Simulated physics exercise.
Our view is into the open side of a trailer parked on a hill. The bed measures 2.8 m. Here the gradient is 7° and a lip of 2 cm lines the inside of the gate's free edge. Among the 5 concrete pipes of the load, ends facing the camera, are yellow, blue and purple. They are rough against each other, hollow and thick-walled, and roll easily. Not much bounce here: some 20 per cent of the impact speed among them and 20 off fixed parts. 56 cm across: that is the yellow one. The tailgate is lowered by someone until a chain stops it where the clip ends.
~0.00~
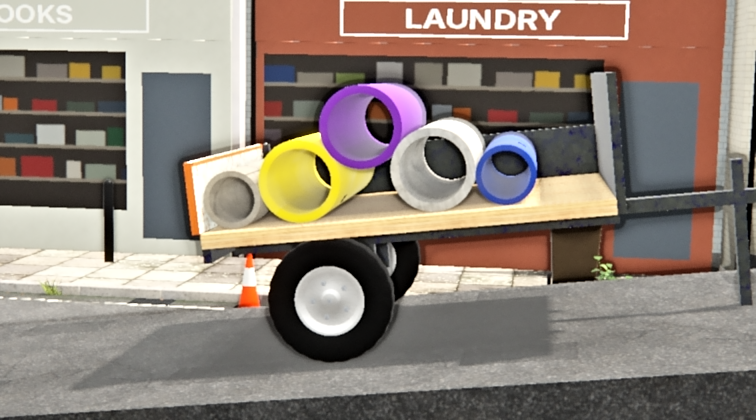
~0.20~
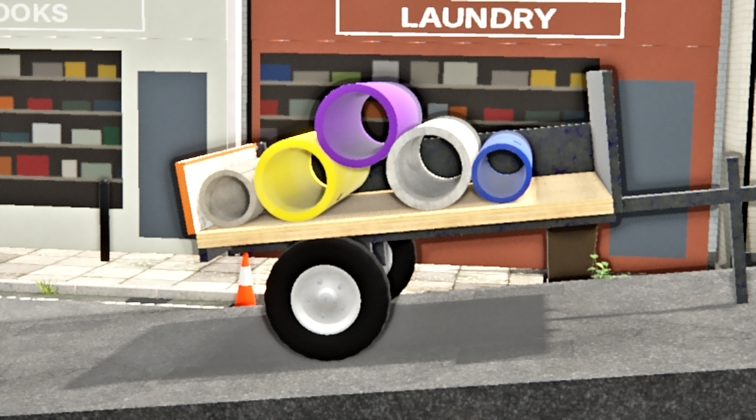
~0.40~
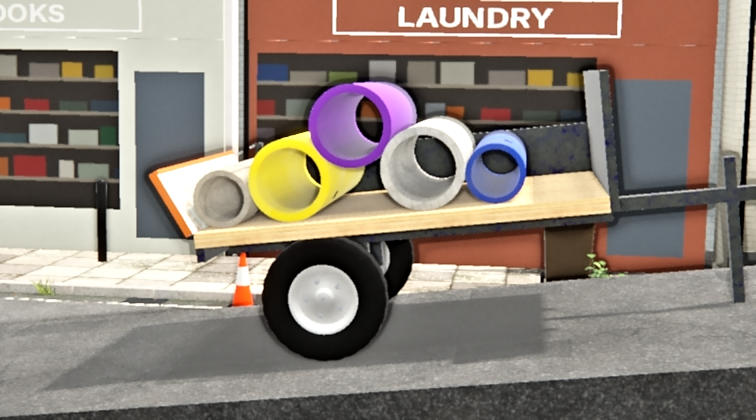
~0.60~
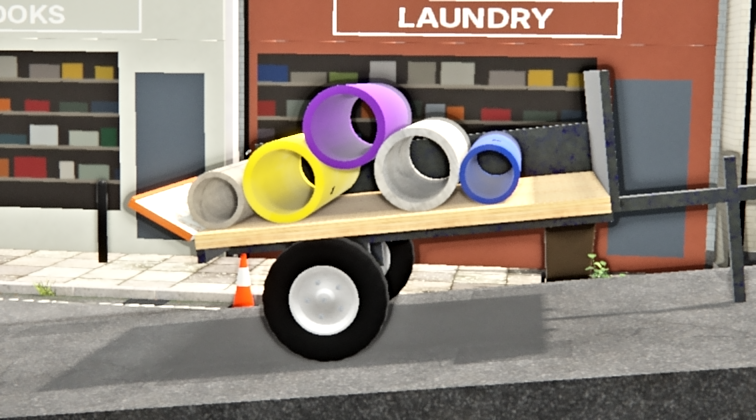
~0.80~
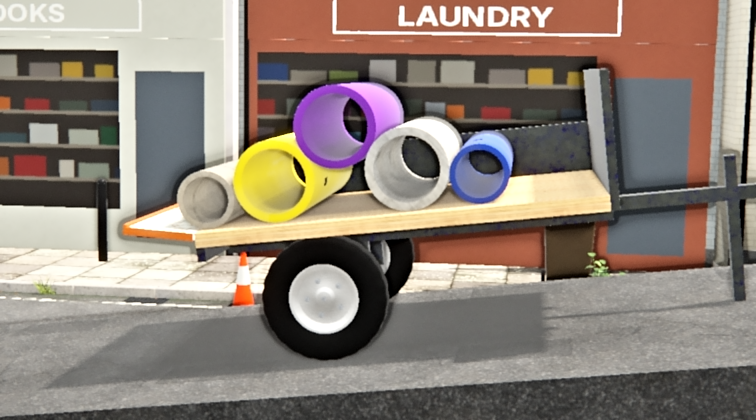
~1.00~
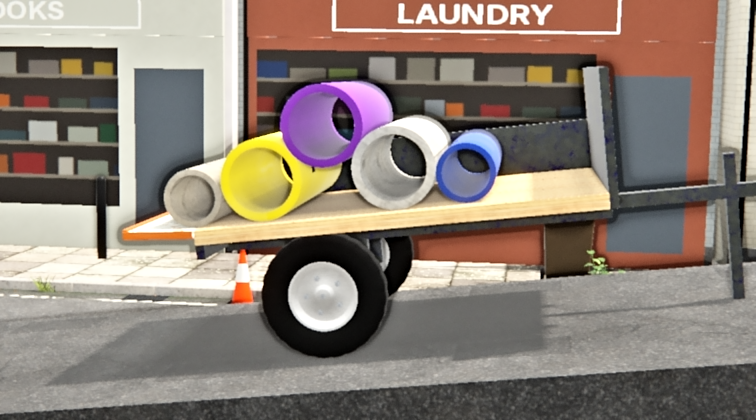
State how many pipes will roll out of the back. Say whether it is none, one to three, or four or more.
The count comes to four or more.
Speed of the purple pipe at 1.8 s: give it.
Estimated speed near 0.3 m/s.
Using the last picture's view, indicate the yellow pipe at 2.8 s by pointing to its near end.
Around pixel (144, 188).
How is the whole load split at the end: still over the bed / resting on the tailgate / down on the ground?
0 / 0 / 5.
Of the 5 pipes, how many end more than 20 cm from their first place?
That makes 5 in total.
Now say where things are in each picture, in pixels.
The first picture shows yellow (298, 182), blue (506, 175), purple (360, 127); gate 83° above level, tip at (188, 166); 4 of the 5 make up the bottom layer on the bed.
The second picture shows yellow (294, 181), blue (502, 174), purple (356, 126); gate 80° above level, tip at (180, 165).
The third picture shows yellow (288, 181), blue (495, 174), purple (349, 126); gate 58° above level, tip at (154, 176).
The fourth picture shows yellow (282, 182), blue (489, 175), purple (344, 128); gate 28° above level, tip at (132, 204).
The fifth picture shows yellow (273, 182), blue (480, 174), purple (334, 127); gate 4° above level, tip at (127, 231).
The sixth picture shows yellow (260, 181), blue (466, 173), purple (321, 126); gate 3° below level, tip at (126, 236).
By 1.8 s, yellow is on the bed, 5 cm short of the hinge, rolling left; blue is on the bed, 145 cm short of the hinge, rolling left; purple is up on others, 50 cm short of the hinge, rolling left; 0 of 5 are out.
By 2.8 s, yellow is on the gate, 35 cm past the hinge, rolling left; blue is on the bed, 105 cm short of the hinge, rolling left; purple is up on others, 15 cm short of the hinge, rolling left; 1 of 5 is out.
By 3.9 s, yellow is out on the ground; blue is on the bed, 35 cm short of the hinge, rolling left; purple is dropping off the gate; 3 of 5 are out.
By 5.2 s, yellow is out on the ground; blue is dropping off the gate; purple is out on the ground; 5 of 5 are out.
Finally (7.0 s), yellow is out on the ground; blue is out on the ground; purple is out on the ground; 5 of 5 are out.
